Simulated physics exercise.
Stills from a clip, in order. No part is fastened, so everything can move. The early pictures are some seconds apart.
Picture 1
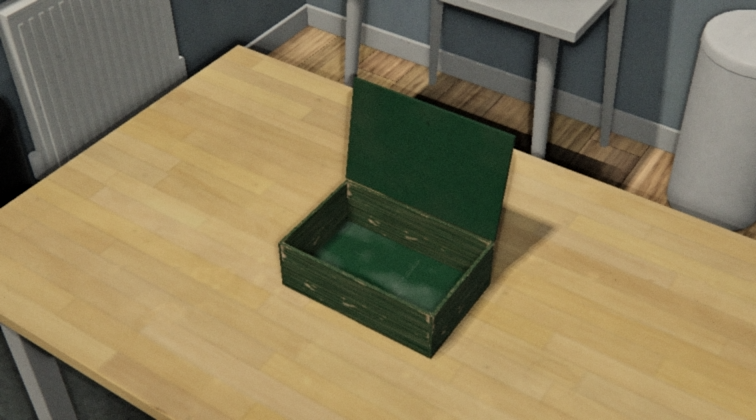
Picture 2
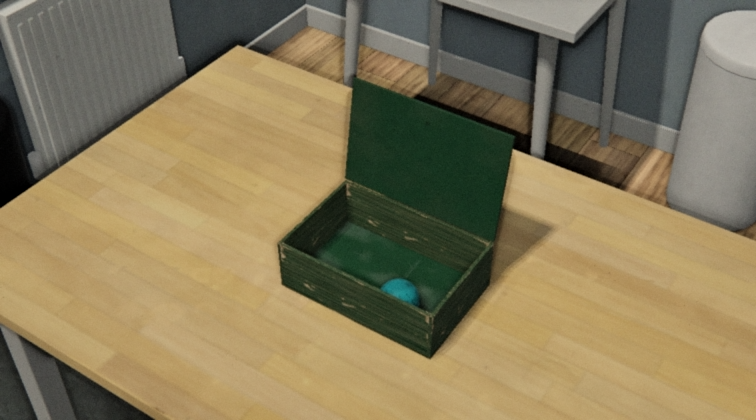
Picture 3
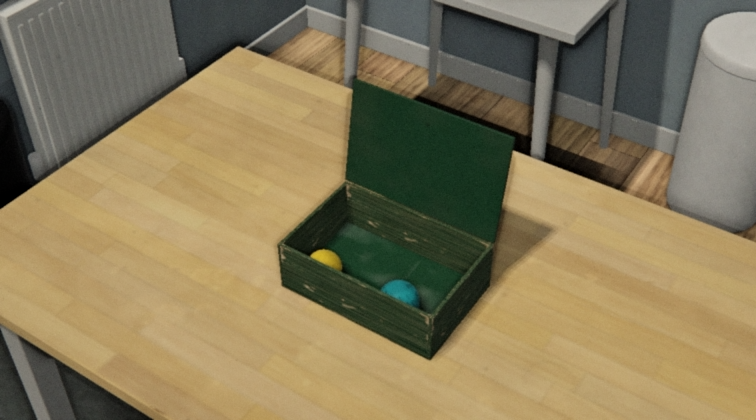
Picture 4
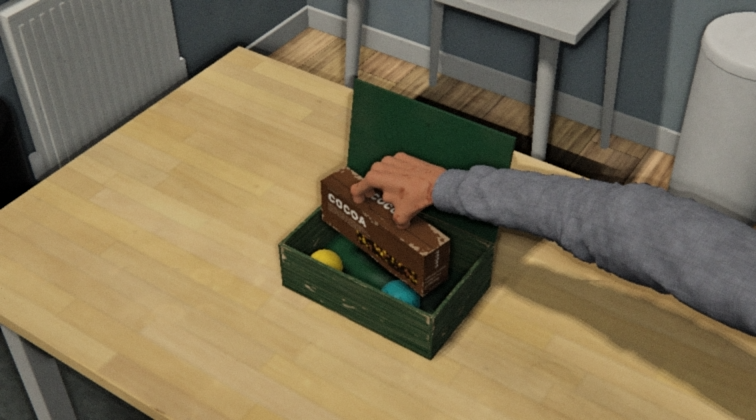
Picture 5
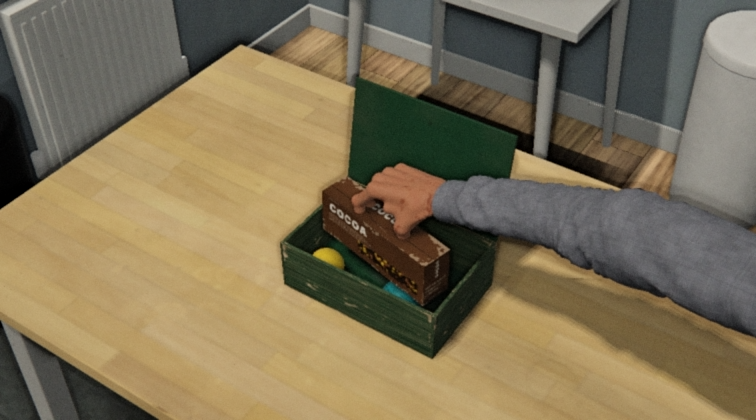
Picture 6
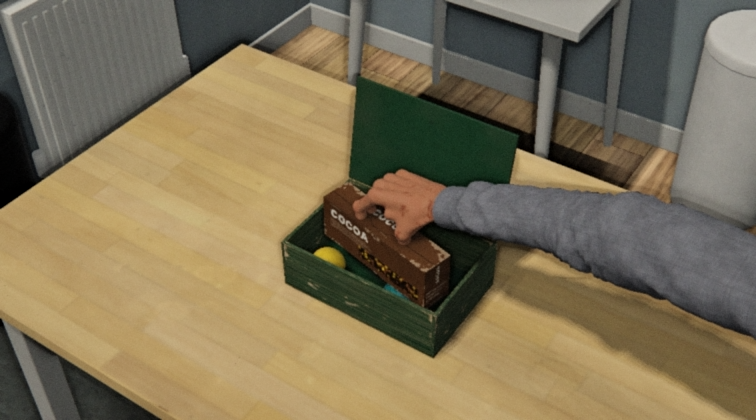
On a wooden table, a hand lowers a brown cocoa carton into a green box holding two balls.
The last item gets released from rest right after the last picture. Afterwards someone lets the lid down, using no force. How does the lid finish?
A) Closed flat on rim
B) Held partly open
Answer: A.
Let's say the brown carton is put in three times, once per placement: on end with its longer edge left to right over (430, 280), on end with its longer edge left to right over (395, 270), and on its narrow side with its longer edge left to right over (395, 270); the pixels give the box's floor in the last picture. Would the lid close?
The lid stays partly open the first time, stays partly open the second time and goes all the way down the third time.
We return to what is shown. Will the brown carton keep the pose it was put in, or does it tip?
Simply put, the brown carton gets tilted.
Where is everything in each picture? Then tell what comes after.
The last thing is not in view yet, in the first picture.
The last thing is not in view yet, in the second picture.
The last thing is not in view yet, in the third picture.
Coming down; brown carton (383, 229), in the fourth picture.
Coming down; brown carton (384, 239), in the fifth picture.
Put in, still held; brown carton (385, 244), in the sixth picture.
Then, 0.40 s later than the last frame, brown carton on its side near (414, 256).
Then, 1.30 s later than the last frame, lid 78° above the rim; brown carton on its side near (412, 258).
Then, 1.80 s later than the last frame, lid 45° above the rim; brown carton on its side near (412, 258).
Then, 2.20 s later than the last frame, lid 12° above the rim; brown carton on its side near (412, 258).
When it is over, lid shut; lying over in the box, brown carton; the other 2 as before. End places, in pixels of the last picture, brown carton near (412, 258).
